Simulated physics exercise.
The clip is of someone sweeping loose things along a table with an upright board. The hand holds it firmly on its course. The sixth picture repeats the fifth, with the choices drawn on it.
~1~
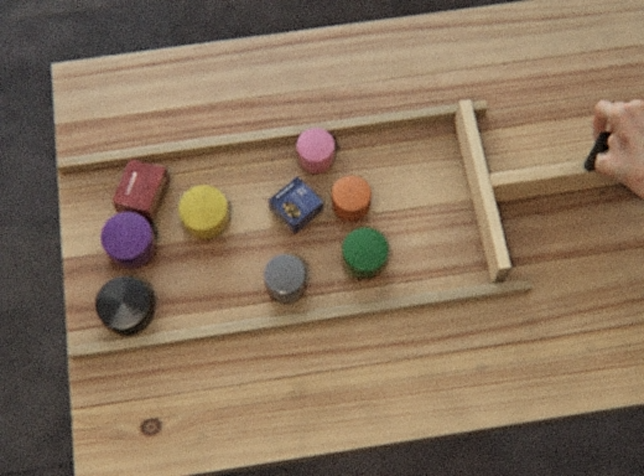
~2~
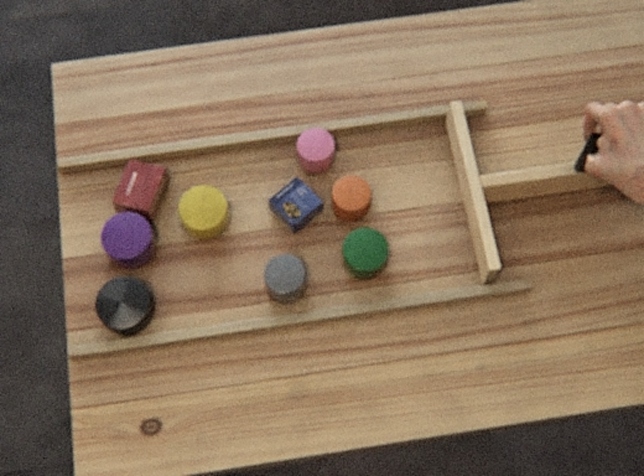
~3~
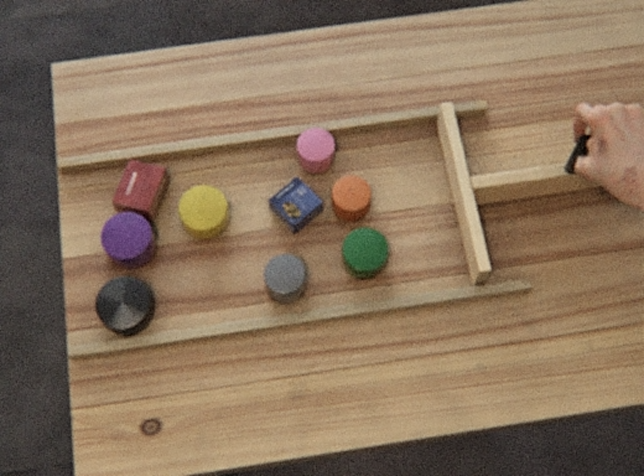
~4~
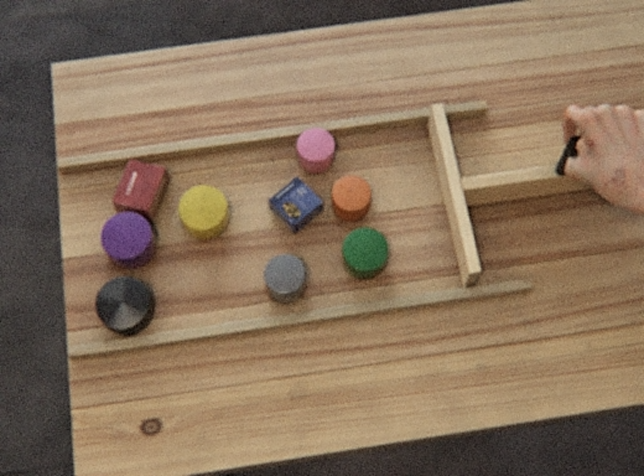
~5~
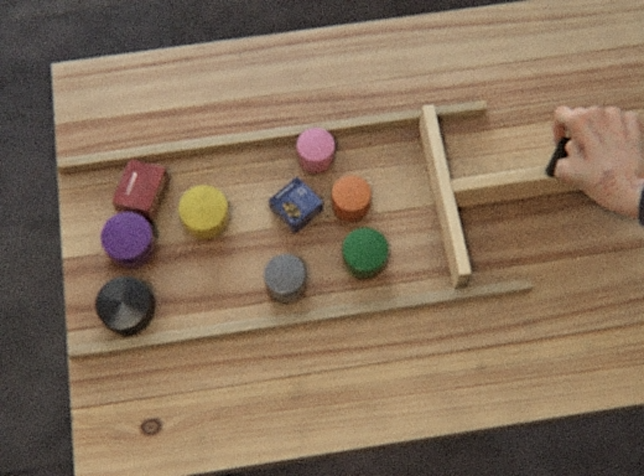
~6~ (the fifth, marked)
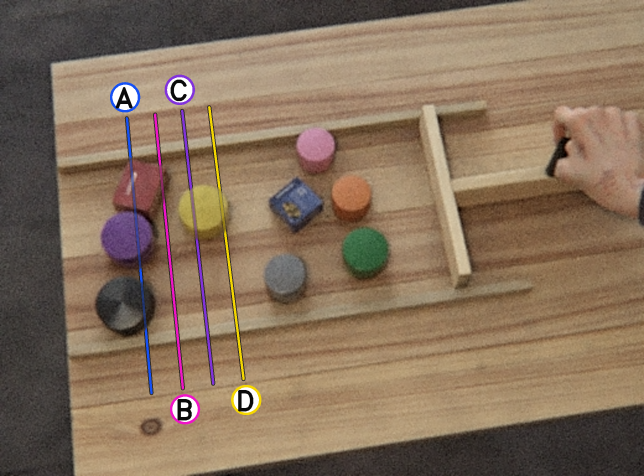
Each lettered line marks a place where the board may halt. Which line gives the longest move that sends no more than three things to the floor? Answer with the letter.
No fourth one falls up to A.
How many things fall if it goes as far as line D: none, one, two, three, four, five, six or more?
The count is none.
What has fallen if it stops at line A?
It is the yellow pot.
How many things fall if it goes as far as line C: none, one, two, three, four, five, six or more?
The count is none.
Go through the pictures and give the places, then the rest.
The first picture shows red packet (141, 191); yellow pot (205, 213); green pot (365, 254).
The second picture shows board (475, 182); pink pot (316, 151).
The third picture shows board (466, 184); black tin (125, 307).
The fourth picture shows board (456, 185); grey pot (285, 279).
The fifth picture shows board (446, 186); red packet (141, 191); yellow pot (205, 213); green pot (365, 254).
On the copy, A at (139, 248); B at (168, 244); C at (197, 239); D at (225, 235).
On A. First, board (336, 202); pink pot (300, 154); grey pot (278, 283).
Then, board (224, 218); purple pot (97, 261); red packet (108, 178).
Finally, board (136, 231); yellow pot over the edge; purple pot (63, 265); one fallen.
By contrast, B is within the limit but short; C is within the limit but short; D is within the limit but short.
